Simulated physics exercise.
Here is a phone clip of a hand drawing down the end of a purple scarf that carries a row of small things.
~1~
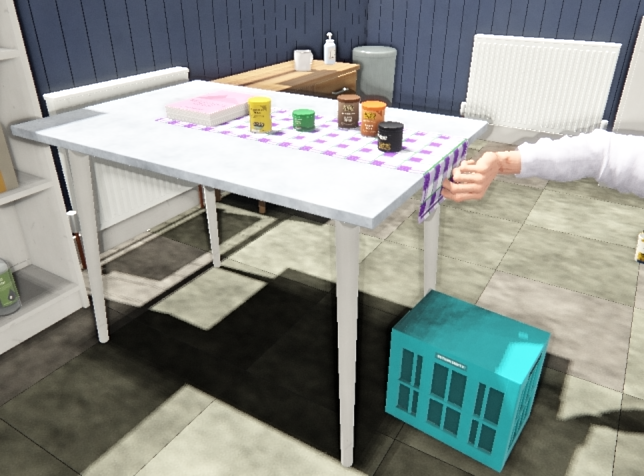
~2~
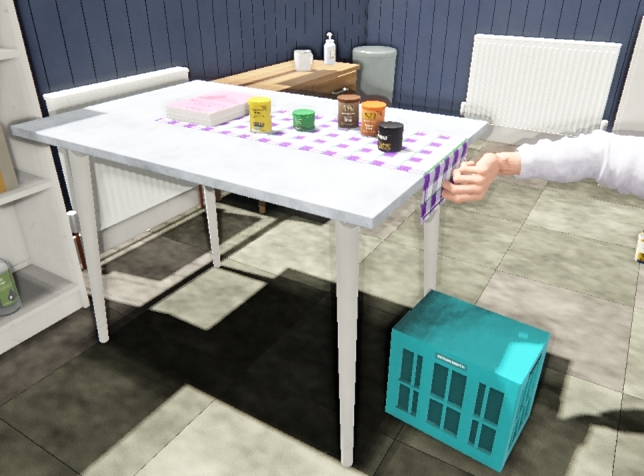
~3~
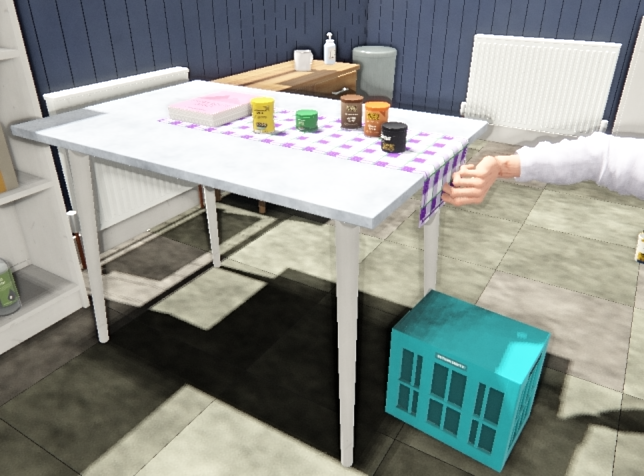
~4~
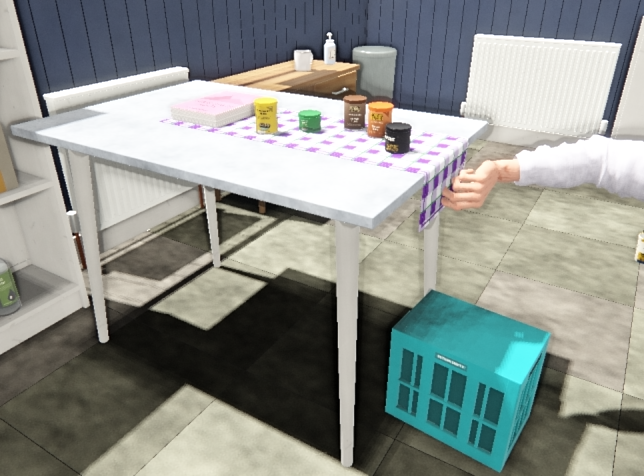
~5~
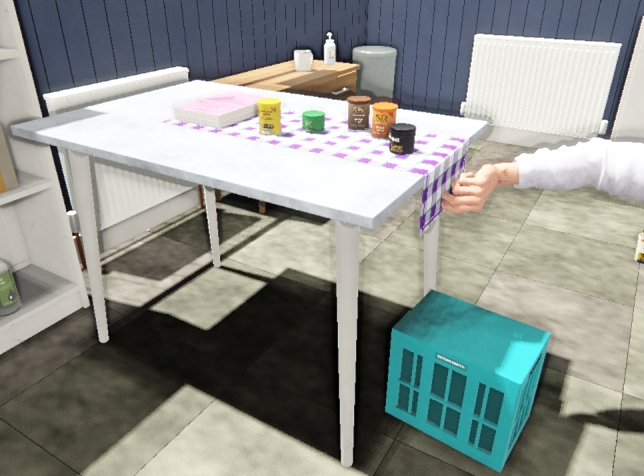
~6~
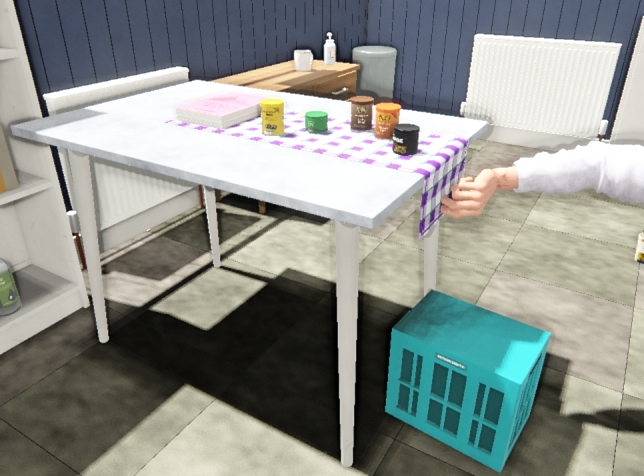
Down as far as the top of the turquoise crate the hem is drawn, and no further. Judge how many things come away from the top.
The drop will claim three items.
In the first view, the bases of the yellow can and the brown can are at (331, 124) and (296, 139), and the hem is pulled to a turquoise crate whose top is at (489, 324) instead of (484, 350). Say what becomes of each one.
The yellow can? Safe. The brown can? Safe.
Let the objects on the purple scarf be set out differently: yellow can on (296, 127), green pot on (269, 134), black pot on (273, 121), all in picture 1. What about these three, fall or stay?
Start with the yellow can, which is kept; next the green pot, which is kept; last the black pot, which is kept.
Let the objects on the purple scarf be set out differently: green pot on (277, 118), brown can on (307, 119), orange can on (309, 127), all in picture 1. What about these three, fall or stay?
Outcome: Green pot keeps its perch; brown can keeps its perch; orange can keeps its perch.
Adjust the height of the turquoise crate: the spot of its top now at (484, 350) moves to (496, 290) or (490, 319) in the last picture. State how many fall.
It would be 1 and 2.
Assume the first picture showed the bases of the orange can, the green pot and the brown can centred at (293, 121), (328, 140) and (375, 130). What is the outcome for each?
Orange can: Stays. Green pot: Goes. Brown can: Goes.
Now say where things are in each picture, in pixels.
Hem (419, 224); black pot (391, 124); orange can (374, 104); brown can (349, 97); green pot (304, 111); yellow can (260, 99); top of the crate (484, 350), in the first picture.
Hem (421, 224); black pot (391, 124), in the second picture.
Hem (419, 227); orange can (377, 105), in the third picture.
Hem (419, 232); brown can (355, 98); top of the crate (484, 350), in the fourth picture.
Hem (420, 236); green pot (313, 113), in the fifth picture.
Hem (419, 240); black pot (407, 127); orange can (388, 106); brown can (362, 99); green pot (317, 114); yellow can (272, 101), in the sixth picture.
Early on, hem near (436, 279); black pot gone.
Midway, hem on the crate; black pot, orange can and brown can gone.
Finally, hem on the crate; black pot, orange can and brown can gone. The answer is three.
